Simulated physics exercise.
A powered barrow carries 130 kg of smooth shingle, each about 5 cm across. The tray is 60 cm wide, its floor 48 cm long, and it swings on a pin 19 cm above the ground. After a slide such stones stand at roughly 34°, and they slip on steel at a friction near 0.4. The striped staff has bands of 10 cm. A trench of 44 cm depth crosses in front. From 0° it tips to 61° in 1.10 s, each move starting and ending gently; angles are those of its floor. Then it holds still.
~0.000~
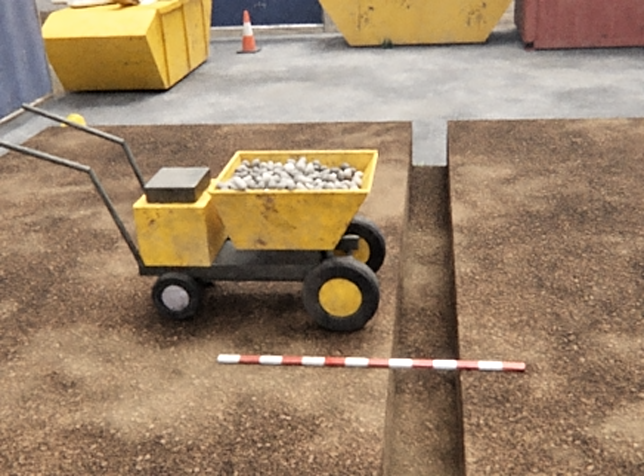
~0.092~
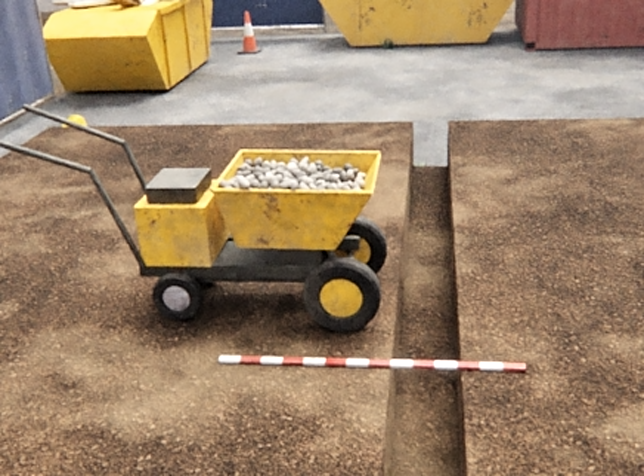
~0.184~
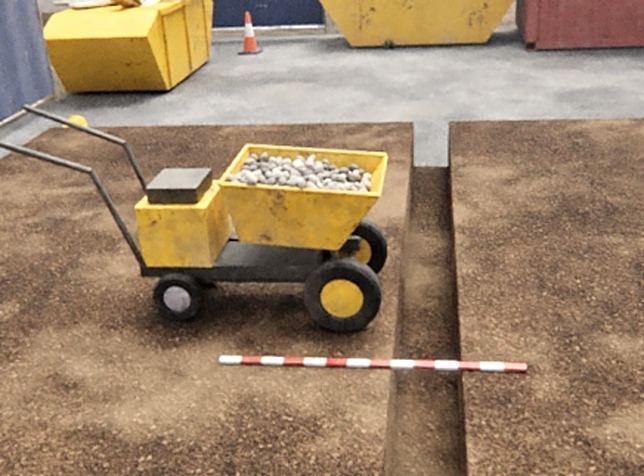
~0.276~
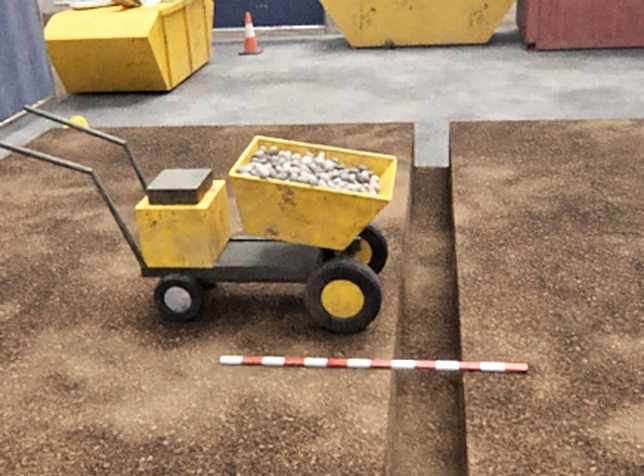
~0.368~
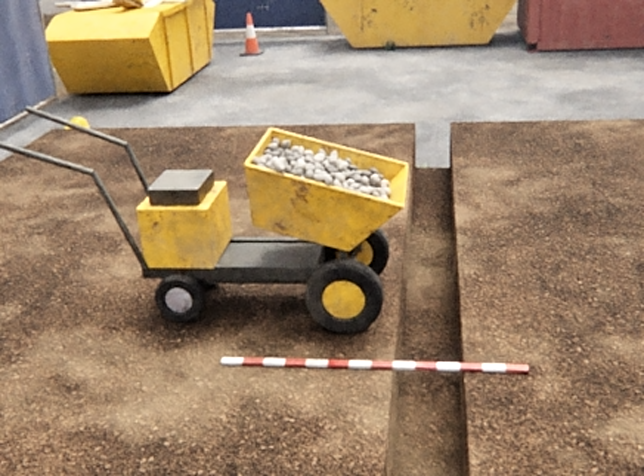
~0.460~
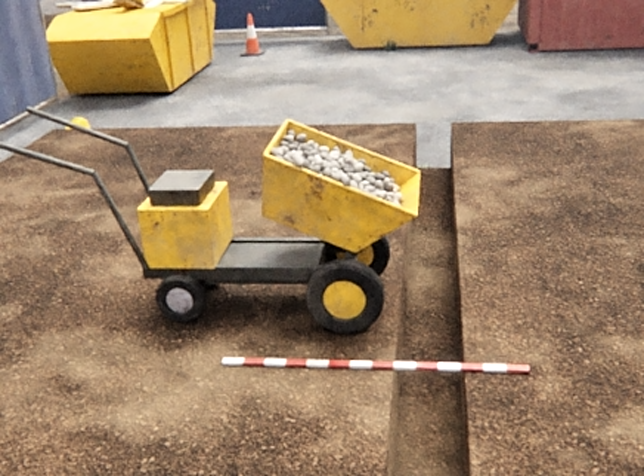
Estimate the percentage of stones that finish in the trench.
Close to 13 in a hundred.
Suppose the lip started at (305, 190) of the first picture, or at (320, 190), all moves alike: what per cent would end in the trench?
About 55 and 45 per cent.
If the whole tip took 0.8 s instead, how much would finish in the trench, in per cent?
Then about 10 per cent.
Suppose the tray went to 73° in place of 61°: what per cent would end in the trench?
Then about 20 per cent.
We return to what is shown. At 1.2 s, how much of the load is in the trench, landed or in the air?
Some 0 per cent.
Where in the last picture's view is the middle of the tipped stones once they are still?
Their middle is at about (504, 303).
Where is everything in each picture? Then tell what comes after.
Lip at (368, 192), floor tilted 0°, highest stones at (300, 168), in the first frame.
The tray is at 1°, its lip at (371, 193); the top of the load is at (289, 168); the stones move at 0.2 m/s on average, in the second frame.
Lip at (379, 196), floor tilted 5°, highest stones at (278, 167); the stones move at 0.4 m/s on average, in the third frame.
The tray is at 10°, its lip at (390, 200); the top of the load is at (266, 158); the stones move at 0.5 m/s on average, in the fourth frame.
Lip at (403, 207), floor tilted 16°, highest stones at (276, 150); the stones move at 0.6 m/s on average, in the fifth frame.
Lip at (416, 215), floor tilted 23°, highest stones at (292, 142); the stones move at 0.7 m/s on average, in the sixth frame.
After 0.8 s the floor is at 51°; 100 % in the tray; the foremost stones are at (446, 231).
After 1.2 s the floor is at 61°; 77 % in the tray, 23 % past the trench; the foremost stones are at (534, 301).
After 1.5 s the floor is at 61°; 54 % in the tray, 46 % past the trench; the foremost stones are at (642, 321).
After 3.5 s the floor is at 61°; 30 % in the tray, 13 % in the trench, 57 % past the trench; the foremost stones are past the picture's edge.
